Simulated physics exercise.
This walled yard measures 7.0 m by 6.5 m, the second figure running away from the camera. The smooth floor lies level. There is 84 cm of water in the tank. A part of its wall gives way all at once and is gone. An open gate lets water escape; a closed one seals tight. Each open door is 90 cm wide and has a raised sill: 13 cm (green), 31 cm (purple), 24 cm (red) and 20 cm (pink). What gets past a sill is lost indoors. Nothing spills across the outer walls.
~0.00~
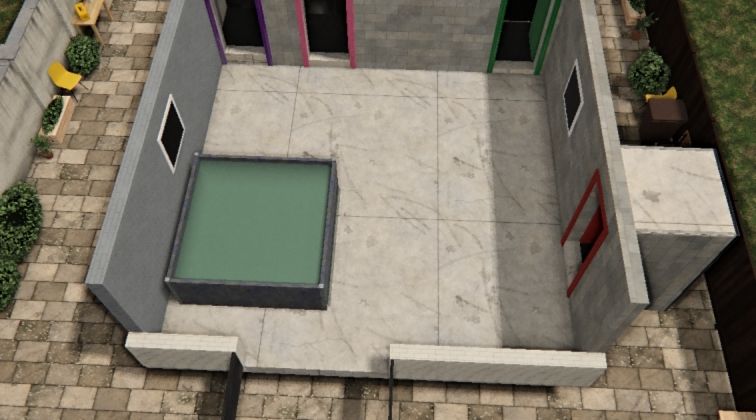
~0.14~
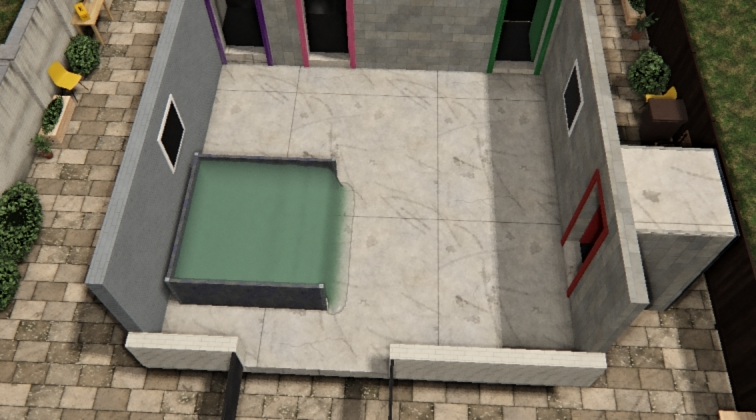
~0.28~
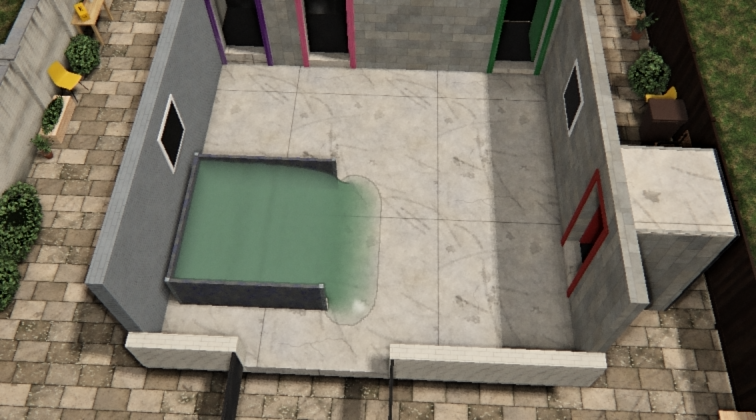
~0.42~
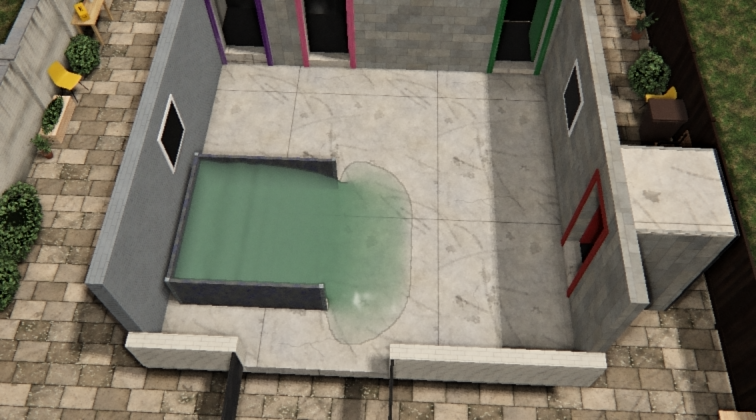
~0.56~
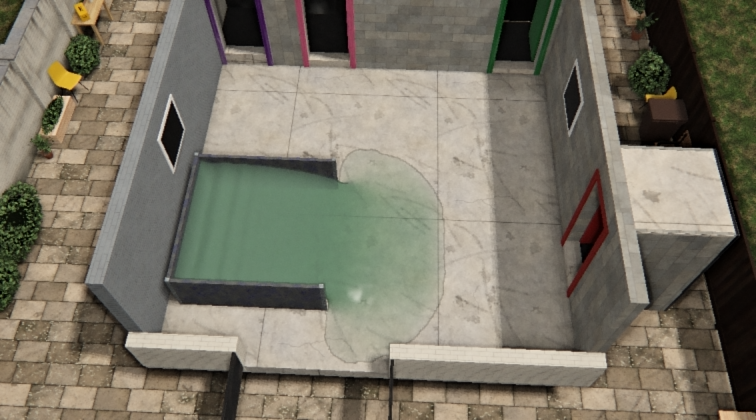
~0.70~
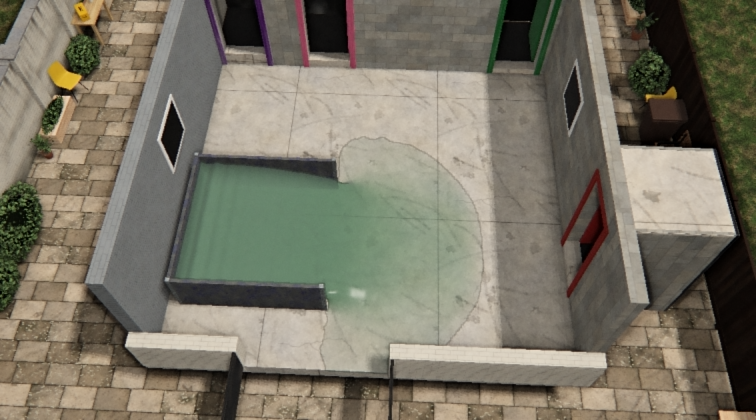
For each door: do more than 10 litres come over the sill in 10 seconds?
The water let in: At the green door it exceeds the limit; at the purple door it keeps below the limit; at the red door it exceeds the limit; at the pink door it keeps below the limit.
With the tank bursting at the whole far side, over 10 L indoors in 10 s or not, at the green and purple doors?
Against that limit: Green above, purple over.
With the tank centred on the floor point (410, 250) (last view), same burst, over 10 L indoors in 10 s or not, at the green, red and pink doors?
Then: Green past it, red over, pink under.
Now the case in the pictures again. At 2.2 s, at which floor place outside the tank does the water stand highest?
Near (566, 345).
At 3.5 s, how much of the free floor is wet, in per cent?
Near 60 per cent is wet.
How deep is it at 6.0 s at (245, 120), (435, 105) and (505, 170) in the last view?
In that order: 3, 18 and 12 cm.
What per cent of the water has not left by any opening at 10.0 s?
Some 82 per cent remains.
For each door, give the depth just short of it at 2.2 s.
Depths in cm: Green 0, purple 0, red 44, pink 0.
After 1.4 s water covers 50 % of the floor and is deepest (35 cm) near (336, 277); green door not reached, purple door not reached, red door 42 cm at the sill, 16 L in, pink door not reached.
After 2.2 s water covers 55 % of the floor and is deepest (56 cm) near (566, 345); green door not reached, purple door not reached, red door 44 cm at the sill, 92 L in, pink door not reached.
After 3.5 s water covers 60 % of the floor and is deepest (38 cm) near (537, 74); green door 33 cm at the sill, 90 L in, purple door not reached, red door 35 cm at the sill, 205 L in, pink door not reached.
After 6.0 s water covers 90 % of the floor and is deepest (25 cm) near (495, 73); green door 24 cm at the sill, 310 L in, purple door 4 cm at the sill, 0 L in, red door 13 cm at the sill, 227 L in, pink door 8 cm at the sill, 0 L in.
After 10.0 s water covers 95 % of the floor and is deepest (20 cm) near (215, 180); green door 10 cm at the sill, 362 L in, purple door 18 cm at the sill, 0 L in, red door 8 cm at the sill, 227 L in, pink door 9 cm at the sill, 0 L in.
